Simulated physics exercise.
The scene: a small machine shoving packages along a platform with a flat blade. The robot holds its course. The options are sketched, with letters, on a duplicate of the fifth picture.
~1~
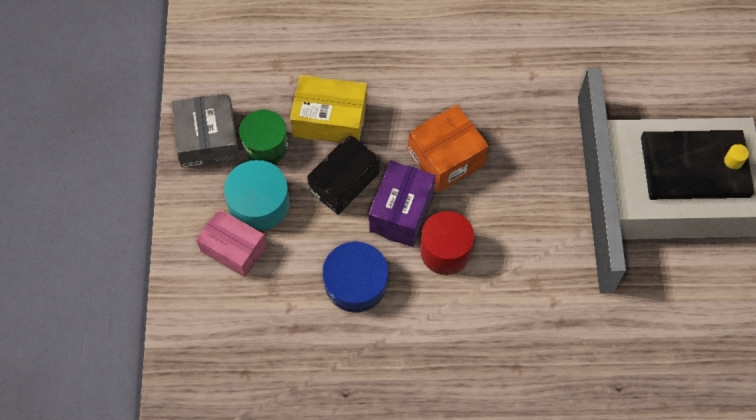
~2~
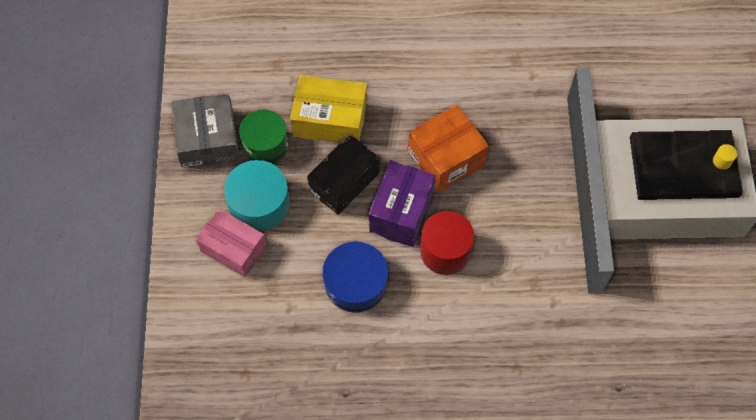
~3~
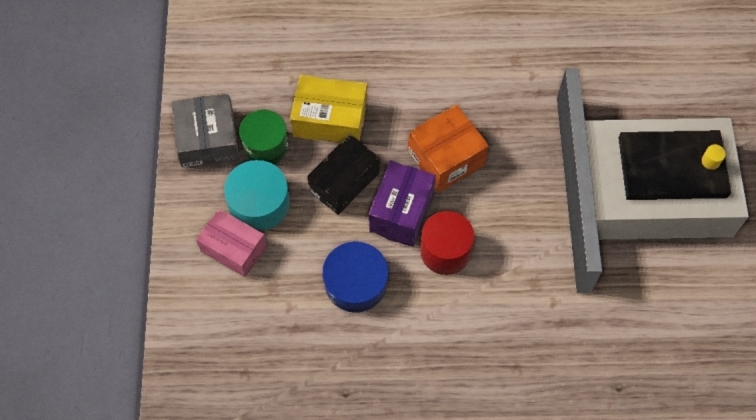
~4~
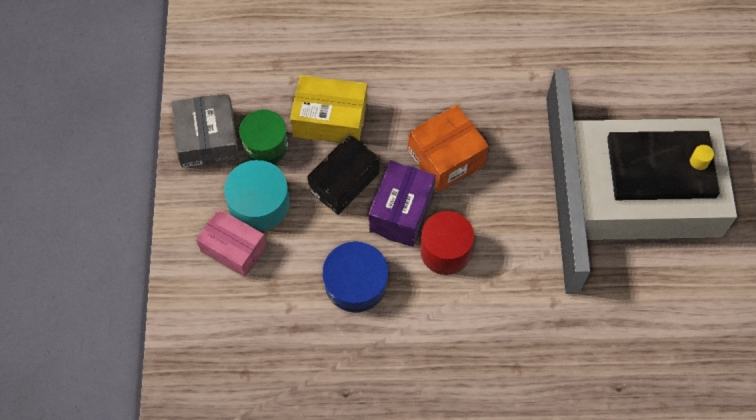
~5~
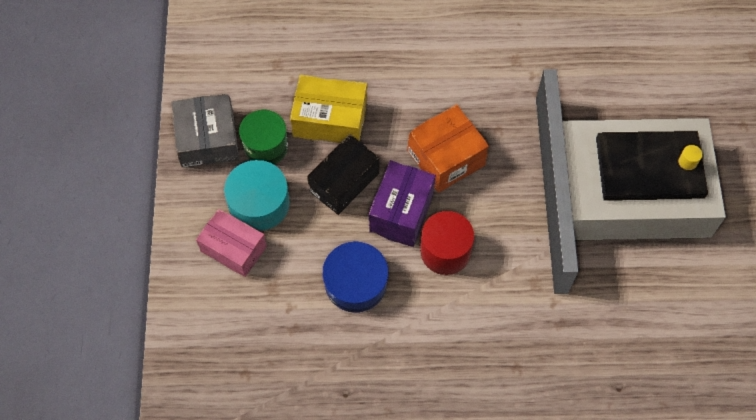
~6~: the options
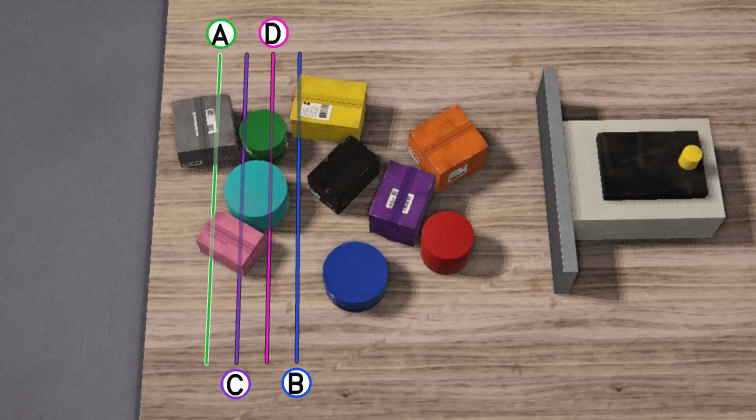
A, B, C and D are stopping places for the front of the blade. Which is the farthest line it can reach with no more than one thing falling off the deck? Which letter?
B.
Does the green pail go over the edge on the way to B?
By then, no.
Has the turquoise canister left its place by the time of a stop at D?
Yes.
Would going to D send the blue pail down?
No.
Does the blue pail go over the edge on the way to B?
By then, no.
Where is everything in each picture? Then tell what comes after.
Yellow parcel (329, 110); orange parcel (448, 148); blue pail (356, 277), in the first picture.
Robot (678, 164); black box (344, 174), in the second picture.
Robot (667, 164); turquoise canister (258, 196), in the third picture.
Robot (655, 164); purple parcel (402, 204), in the fourth picture.
Robot (643, 165); pink box (232, 243); yellow parcel (329, 110); orange parcel (448, 148), in the fifth picture.
On the copy, A at (214, 199); B at (298, 198); C at (242, 199); D at (270, 198).
On B. First, robot (549, 166); orange parcel (417, 140); red canister (434, 245).
Then, robot (454, 168); turquoise canister (219, 201); pink box (224, 249).
Finally, robot (385, 169); turquoise canister (157, 216); grey parcel (165, 130); none fallen.
By contrast, A drops five; C drops two; D drops two.
